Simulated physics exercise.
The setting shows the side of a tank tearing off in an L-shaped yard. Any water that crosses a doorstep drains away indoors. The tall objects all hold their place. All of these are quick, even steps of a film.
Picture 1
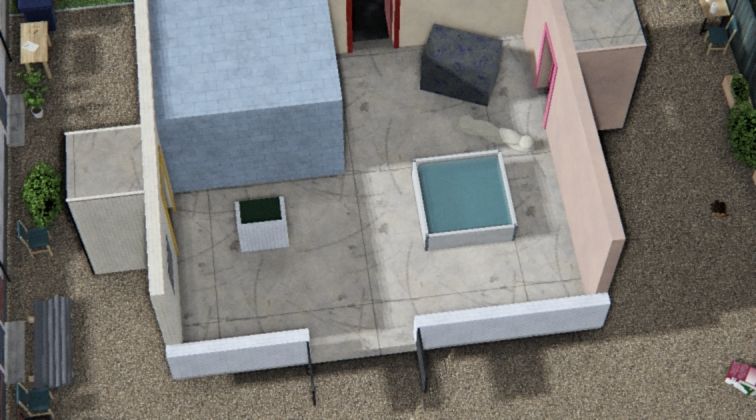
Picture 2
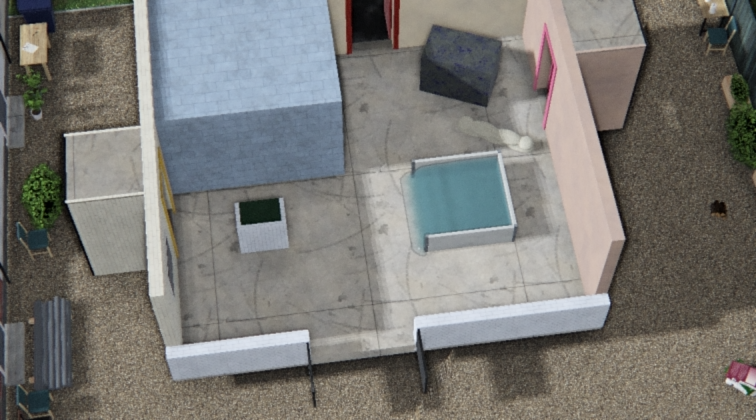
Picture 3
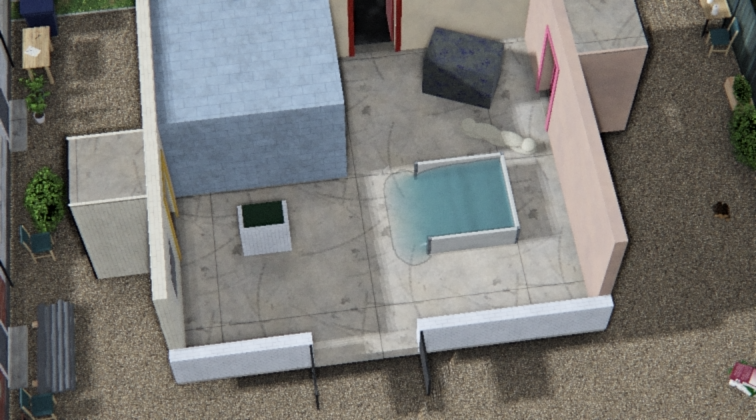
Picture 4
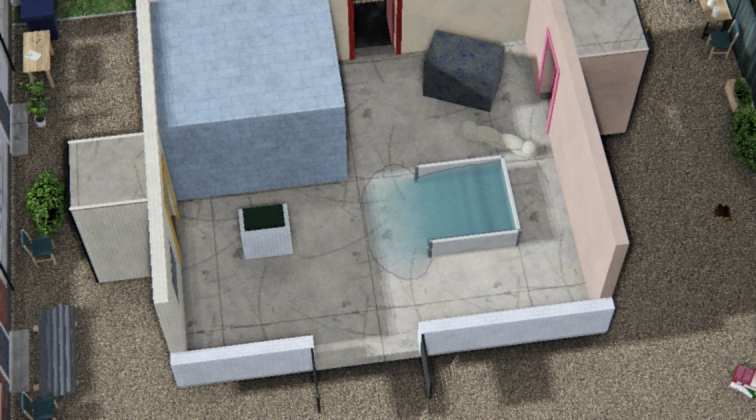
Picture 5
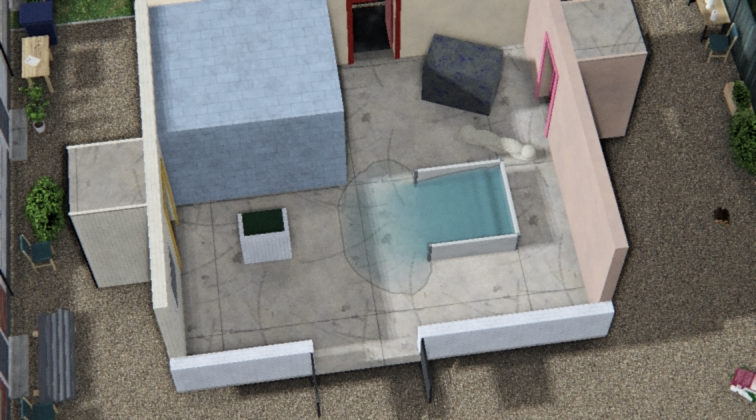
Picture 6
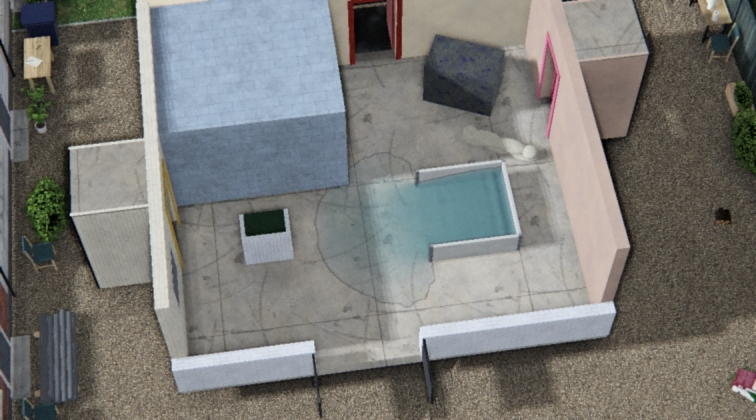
In a walled yard, water pours from a tank's open left side and spreads leftward.
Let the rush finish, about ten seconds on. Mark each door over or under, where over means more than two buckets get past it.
Red door - under; pink door - under; yellow door - under.
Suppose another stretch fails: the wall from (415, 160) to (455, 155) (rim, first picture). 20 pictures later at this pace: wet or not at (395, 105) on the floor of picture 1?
At that place: Flooded.
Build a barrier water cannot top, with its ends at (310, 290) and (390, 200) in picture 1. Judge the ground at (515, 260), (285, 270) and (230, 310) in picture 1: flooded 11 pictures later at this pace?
The first spot is untouched, the second untouched, the third untouched.
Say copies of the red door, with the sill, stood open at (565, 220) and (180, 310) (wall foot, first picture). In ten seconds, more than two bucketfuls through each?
Taken in sequence: Not exceeded, then exceeded.
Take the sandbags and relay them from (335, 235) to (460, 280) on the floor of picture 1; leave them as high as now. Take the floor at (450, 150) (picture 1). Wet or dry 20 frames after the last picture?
That spot ends up untouched.
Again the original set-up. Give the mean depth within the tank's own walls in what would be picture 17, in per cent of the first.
Estimate: Close to 30 %.
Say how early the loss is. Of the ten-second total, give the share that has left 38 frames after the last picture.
Roughly 35 per cent.
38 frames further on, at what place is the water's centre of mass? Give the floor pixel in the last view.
Somewhere around (302, 260) in the last view.
A moment on, water covers 25 % of the floor; the red door not reached, the pink door not reached, the yellow door not reached.
Next, water covers 40 % of the floor; the red door not reached, the pink door not reached, the yellow door wet at the sill, nothing in.
Then, water covers 50 % of the floor; the red door under two buckets in, the pink door not reached, the yellow door wet at the sill, nothing in.
Later, water covers 50 % of the floor; the red door under two buckets in, the pink door not reached, the yellow door wet at the sill, nothing in.
In the end, water covers 80 % of the floor; the red door under two buckets in, the pink door not reached, the yellow door wet at the sill, nothing in.
